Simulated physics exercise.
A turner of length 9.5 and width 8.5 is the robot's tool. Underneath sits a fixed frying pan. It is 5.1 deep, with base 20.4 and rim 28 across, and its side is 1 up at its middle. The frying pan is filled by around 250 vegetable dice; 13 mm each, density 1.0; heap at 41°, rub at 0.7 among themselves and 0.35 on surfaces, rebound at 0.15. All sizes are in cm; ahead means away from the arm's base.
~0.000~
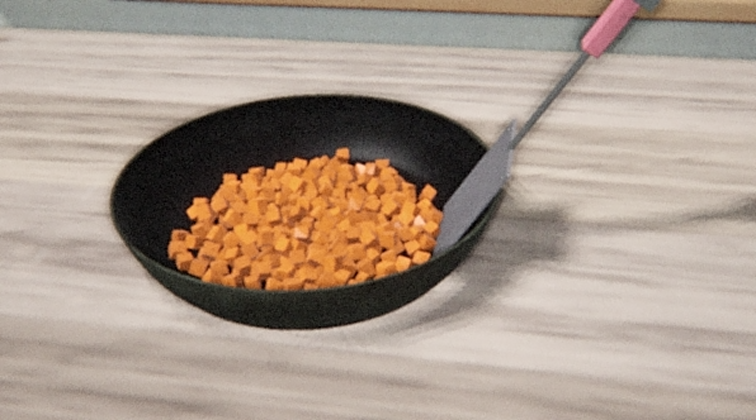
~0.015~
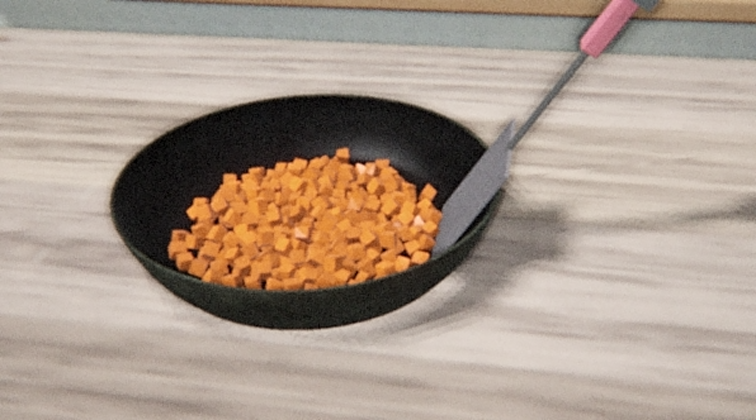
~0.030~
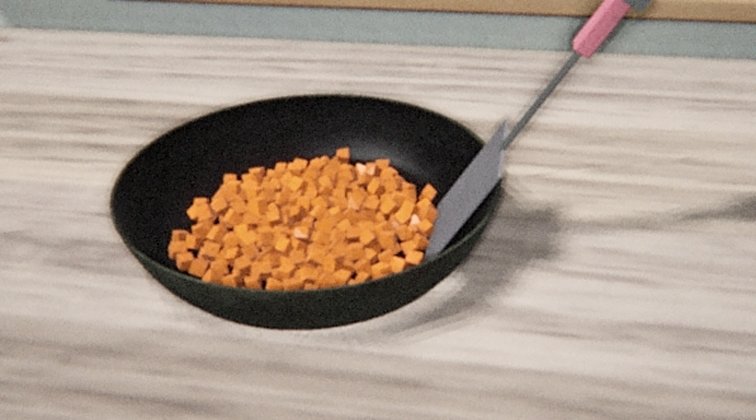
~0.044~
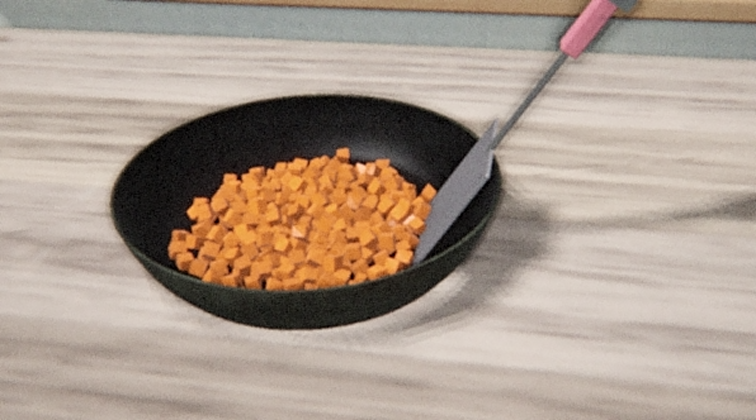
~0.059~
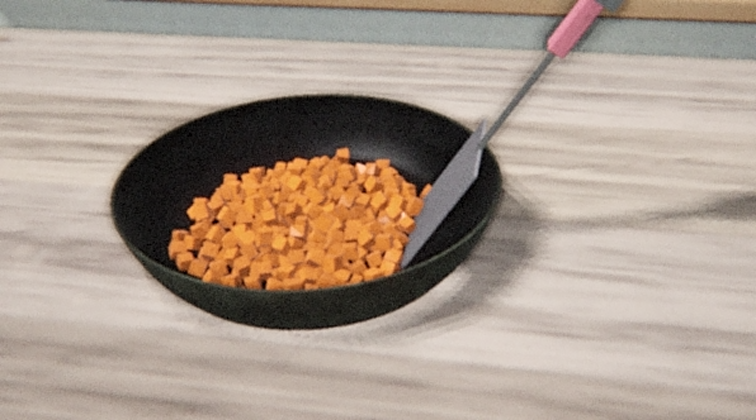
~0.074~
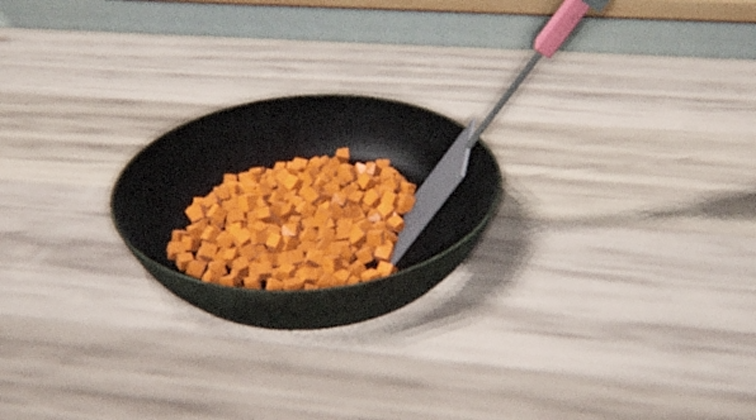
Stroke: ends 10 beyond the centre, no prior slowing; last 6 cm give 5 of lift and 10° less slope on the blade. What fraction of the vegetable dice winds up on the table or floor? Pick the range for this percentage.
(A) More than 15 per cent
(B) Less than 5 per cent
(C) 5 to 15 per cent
5 to 15 per cent.
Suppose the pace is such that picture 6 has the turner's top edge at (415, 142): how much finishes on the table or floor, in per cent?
Share: Roughly 25 %.
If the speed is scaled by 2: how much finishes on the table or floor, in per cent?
20 %.
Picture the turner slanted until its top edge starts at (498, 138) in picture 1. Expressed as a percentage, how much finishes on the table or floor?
I'd estimate around 5 per cent.
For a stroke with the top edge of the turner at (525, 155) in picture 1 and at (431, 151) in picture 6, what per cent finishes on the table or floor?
I'd put it at roughly 25 per cent.
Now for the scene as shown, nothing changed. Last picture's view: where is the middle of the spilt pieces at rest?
Close to (86, 221) in pixels.
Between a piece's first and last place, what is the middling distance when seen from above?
Near 7 cm, measured level.
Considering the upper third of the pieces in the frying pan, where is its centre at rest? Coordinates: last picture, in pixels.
It is centred near (168, 198).
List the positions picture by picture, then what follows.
The first picture shows turner top edge at (512, 146), sloping 58°; upper third of the load around (304, 214), from x 175 to 435, top at y 155; 254 in the frying pan.
The second picture shows turner top edge at (511, 146), sloping 58°; upper third of the load around (304, 214), from x 175 to 435, top at y 155.
The third picture shows turner top edge at (504, 146), sloping 58°; upper third of the load around (304, 214), from x 180 to 430, top at y 155.
The fourth picture shows turner top edge at (493, 146), sloping 58°; upper third of the load around (305, 213), from x 180 to 430, top at y 155.
The fifth picture shows turner top edge at (481, 146), sloping 58°; upper third of the load around (311, 213), from x 180 to 430, top at y 155.
The sixth picture shows turner top edge at (469, 145), sloping 58°; upper third of the load around (305, 212), from x 175 to 430, top at y 155; 254 in the frying pan.
By 0.19 s, sloping 58°, highest piece 4 above the table; 254 in the frying pan.
By 0.30 s, sloping 55°, highest piece 7 above the table; 254 in the frying pan.
By 0.56 s, sloping 48°, highest piece 6 above the table; 233 in the frying pan, 19 on the table or floor, 2 on the blade or in flight.
By 1.61 s, sloping 48°, highest piece 6 above the table; 233 in the frying pan, 21 on the table or floor.
Final count, 233 in the frying pan, 21 on the table or floor. That is 8 % on the table or floor.
